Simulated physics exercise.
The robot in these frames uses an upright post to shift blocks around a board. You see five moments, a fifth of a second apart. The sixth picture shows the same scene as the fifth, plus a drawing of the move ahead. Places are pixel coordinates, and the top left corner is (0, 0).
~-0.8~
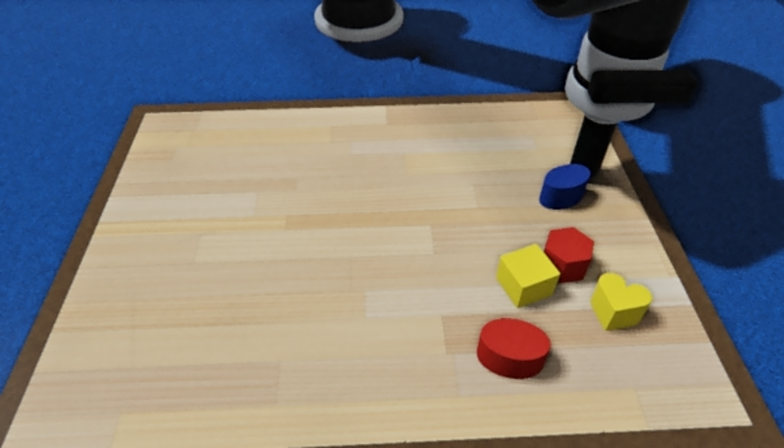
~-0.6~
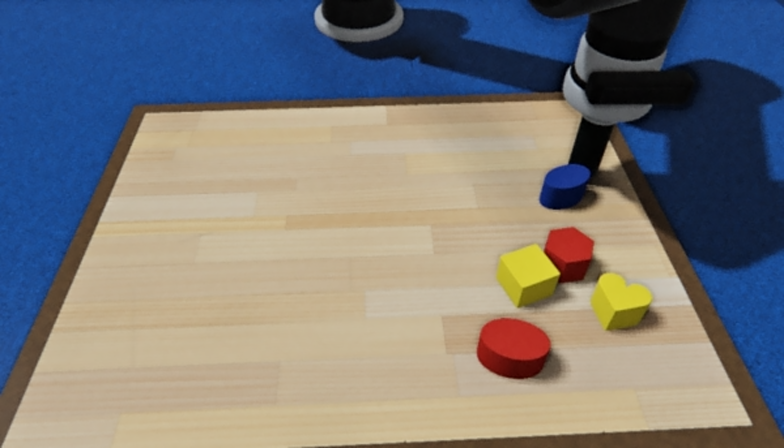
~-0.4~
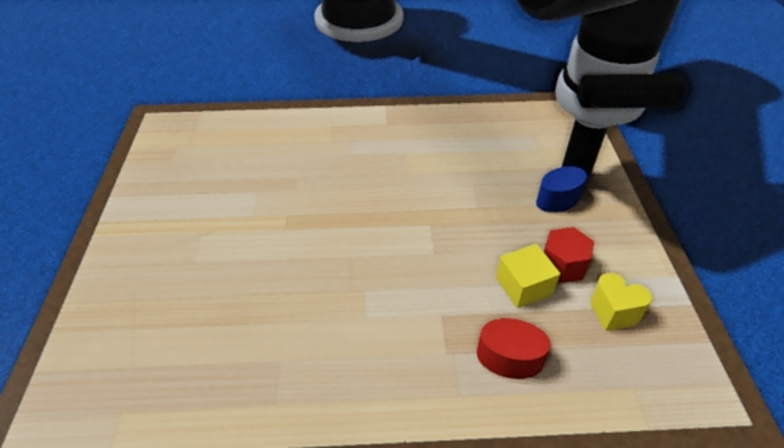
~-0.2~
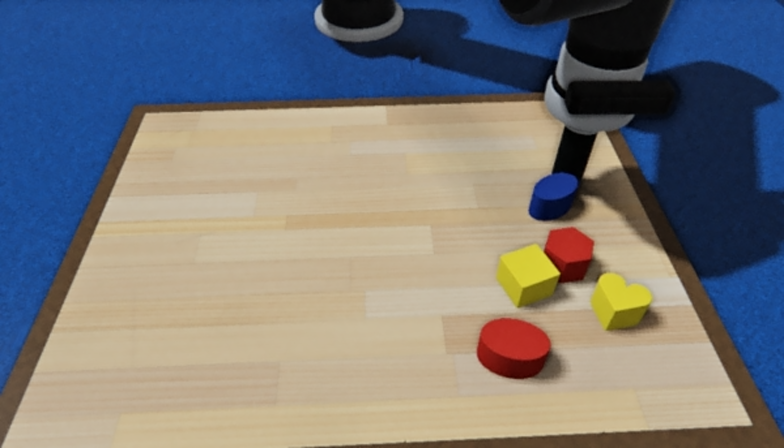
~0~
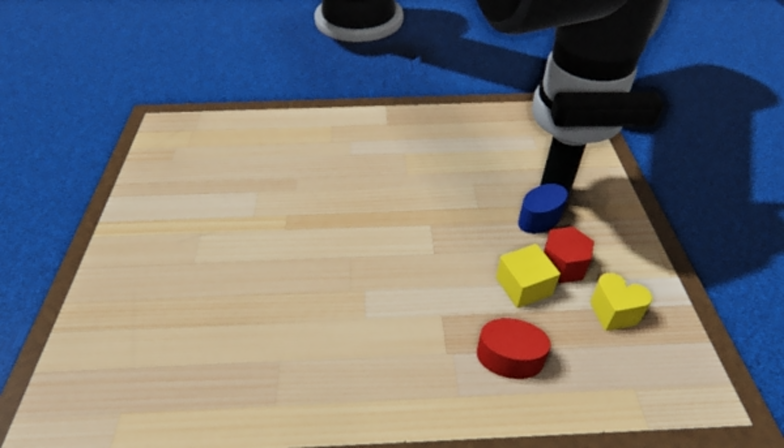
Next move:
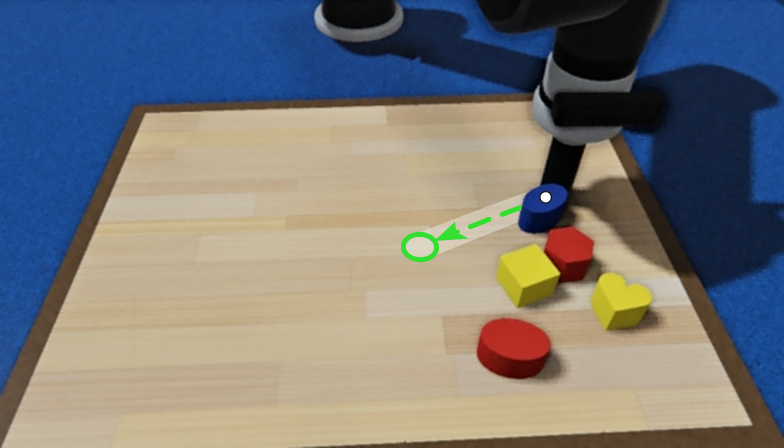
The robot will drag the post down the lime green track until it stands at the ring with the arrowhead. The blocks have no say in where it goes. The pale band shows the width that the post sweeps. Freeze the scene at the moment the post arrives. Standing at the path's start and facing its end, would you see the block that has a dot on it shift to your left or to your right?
That block drifts left.
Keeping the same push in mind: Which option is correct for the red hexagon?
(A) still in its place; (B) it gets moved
The answer is A.
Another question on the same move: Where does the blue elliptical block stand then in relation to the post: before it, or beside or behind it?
Slid off.
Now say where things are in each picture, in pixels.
The first frame shows lower end of the post at (584, 168), tops of blocks, blue elliptical block at (568, 175), red hexagon at (571, 244).
The second frame shows post at (582, 169), blocks as before.
The third frame shows post at (576, 172), blue elliptical block at (565, 178).
The fourth frame shows post at (566, 178), blue elliptical block at (556, 185).
The fifth frame shows post at (555, 188), blue elliptical block at (546, 197), red hexagon at (571, 244).
The drawn path runs from (553, 195) to (420, 247); the dot is on the blue elliptical block.
One third of the way, post at (512, 204); blue elliptical block at (529, 217), turned 30° anticlockwise.
Two thirds of the way, post at (467, 221); blue elliptical block at (529, 217), turned 30° anticlockwise.
At the end, post at (420, 240); blue elliptical block at (529, 217), turned 30° anticlockwise; red hexagon not moved.
